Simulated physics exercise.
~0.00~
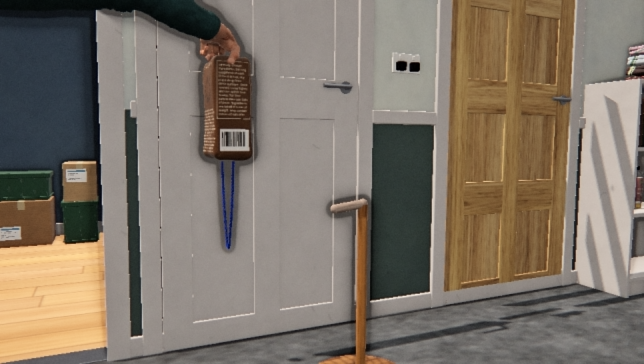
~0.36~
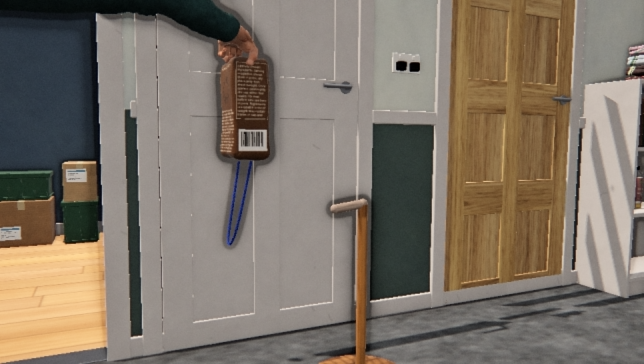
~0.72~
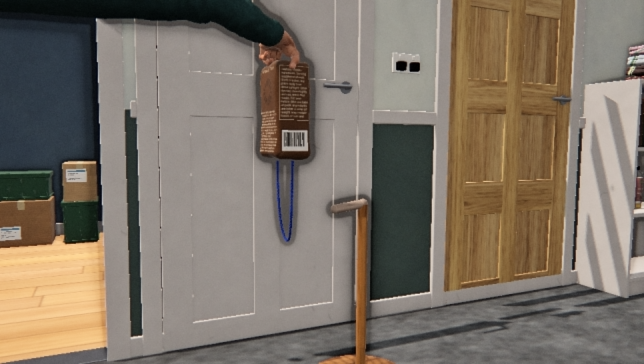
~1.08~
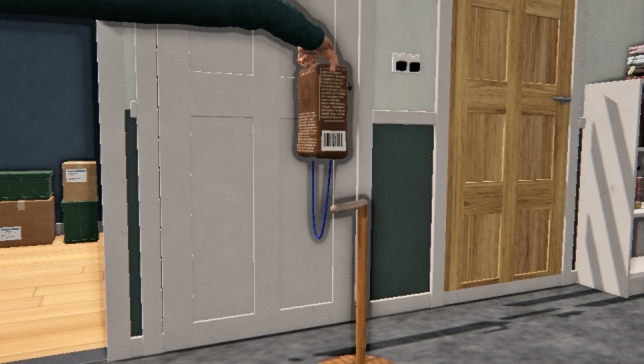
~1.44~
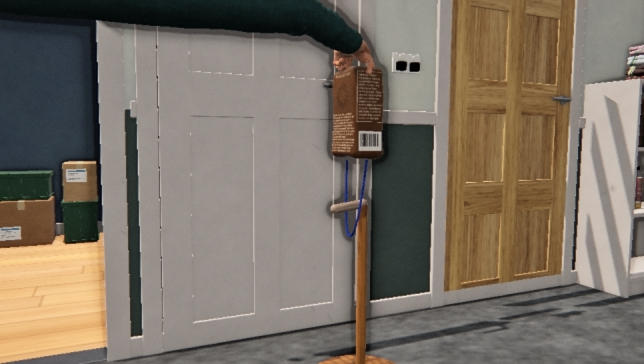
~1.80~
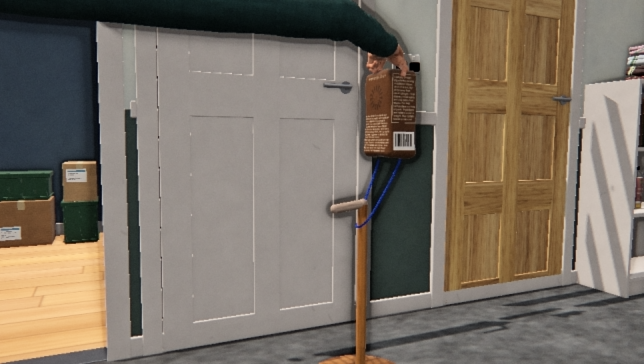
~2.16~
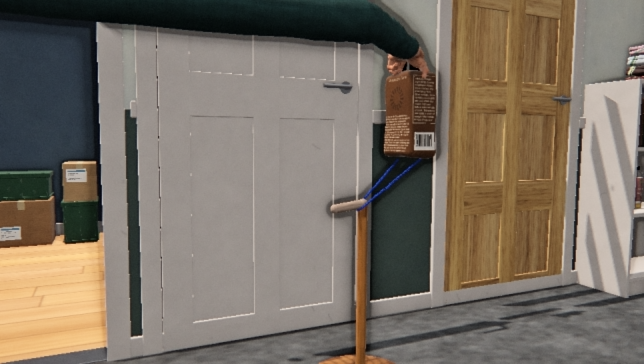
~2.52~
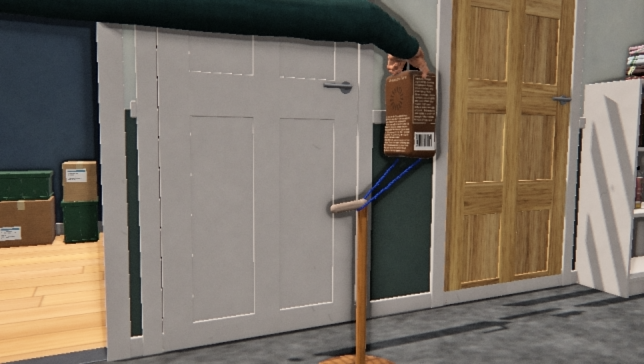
A brown sack with a barcode, gripped by a hand at the end of a dark green sleeve, moves to the right across a room seen from a fixed, slightly tilted side view. A blue shoelace loop dangles beneath it, passing in front of a pale grey door. Ahead stands a wooden post with a short hook at its top, with cardboard boxes at the left and a wooden door at the right. The sack passes above the post and the loop catches on the hook. The lace slants tight, and the sack stops just beyond the post, upright and held back.
